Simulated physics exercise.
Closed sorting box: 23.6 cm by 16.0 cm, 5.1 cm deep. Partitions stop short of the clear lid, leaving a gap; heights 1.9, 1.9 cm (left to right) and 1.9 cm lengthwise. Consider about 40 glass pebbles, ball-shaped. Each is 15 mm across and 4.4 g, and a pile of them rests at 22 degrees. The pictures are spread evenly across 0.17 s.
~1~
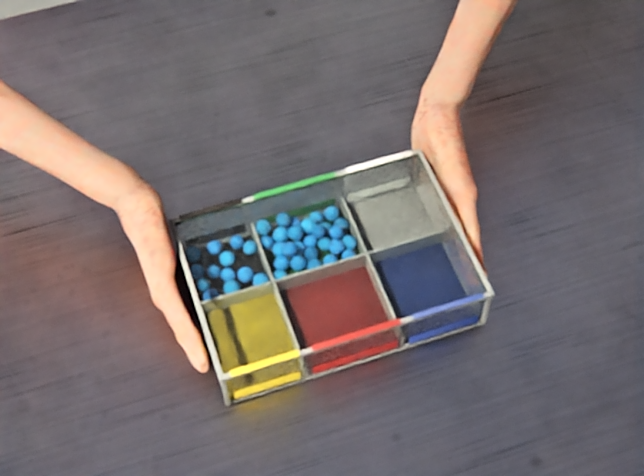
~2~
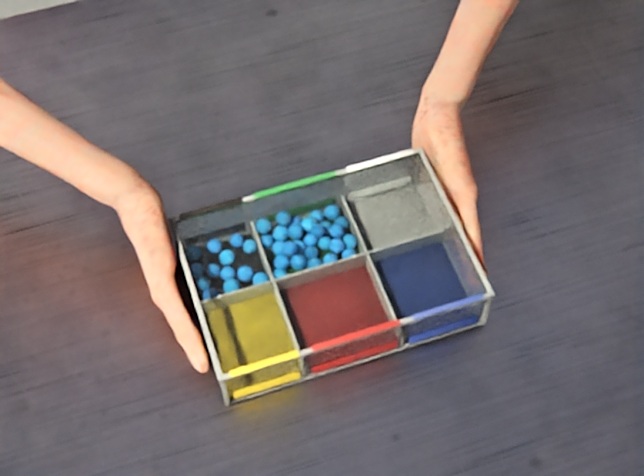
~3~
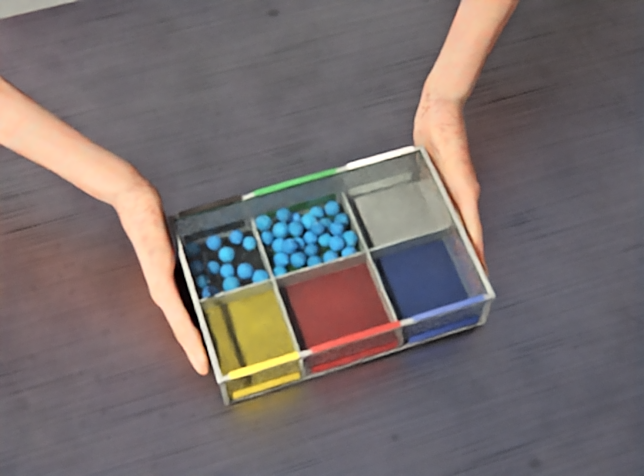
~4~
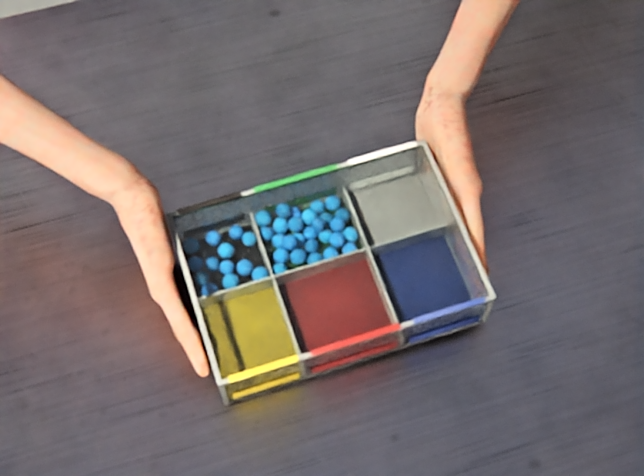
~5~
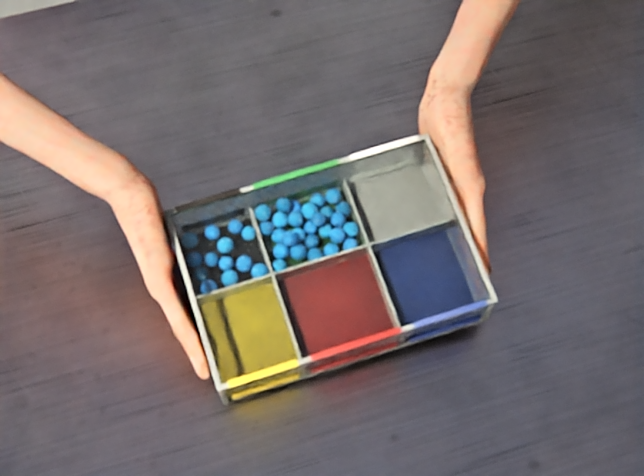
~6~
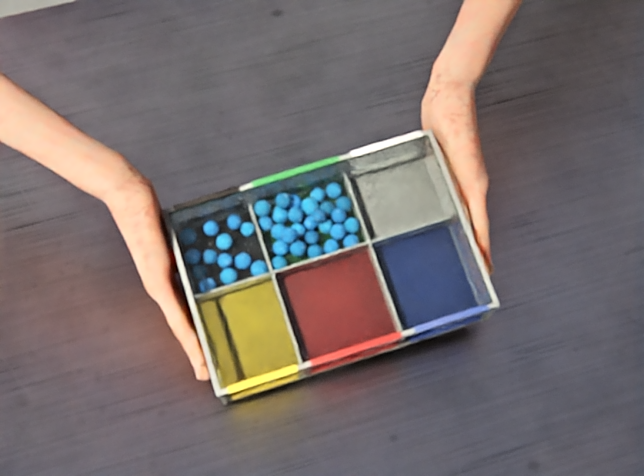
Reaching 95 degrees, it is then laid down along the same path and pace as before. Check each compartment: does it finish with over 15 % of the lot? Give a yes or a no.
Red - yes; blue - no; green - no; yellow - yes; white - no; black - no.
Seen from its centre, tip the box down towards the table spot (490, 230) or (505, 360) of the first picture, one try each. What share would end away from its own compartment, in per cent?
Near 100 and 100 per cent, in that order.
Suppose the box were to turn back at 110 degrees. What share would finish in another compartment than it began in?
It would come to about 100 per cent.
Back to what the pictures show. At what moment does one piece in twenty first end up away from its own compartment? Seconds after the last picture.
At about 0.35 s.
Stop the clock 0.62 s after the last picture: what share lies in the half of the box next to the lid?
Estimate: Near 60 per cent.
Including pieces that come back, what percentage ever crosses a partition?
100 %, roughly.
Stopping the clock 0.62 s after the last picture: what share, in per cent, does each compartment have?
Shares - red: 10, blue: 0, green: 50, yellow: 10, white: 0, black: 30.
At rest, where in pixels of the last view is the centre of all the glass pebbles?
Centre at rest, approx.: (267, 343) px.
Then, 0.62 s after the last picture, tilt 95 degrees; red 10 %, green 50 %, yellow 10 %, black 30 %.
Then, 1.03 s after the last picture, tilt 41 degrees; red 30 %, yellow 70 %.
Then, 1.52 s after the last picture, tilt 0 degrees; red 30 %, yellow 70 %.
In the end, red 30 %, blue 0 %, green 0 %, yellow 70 %, white 0 %, black 5 %.
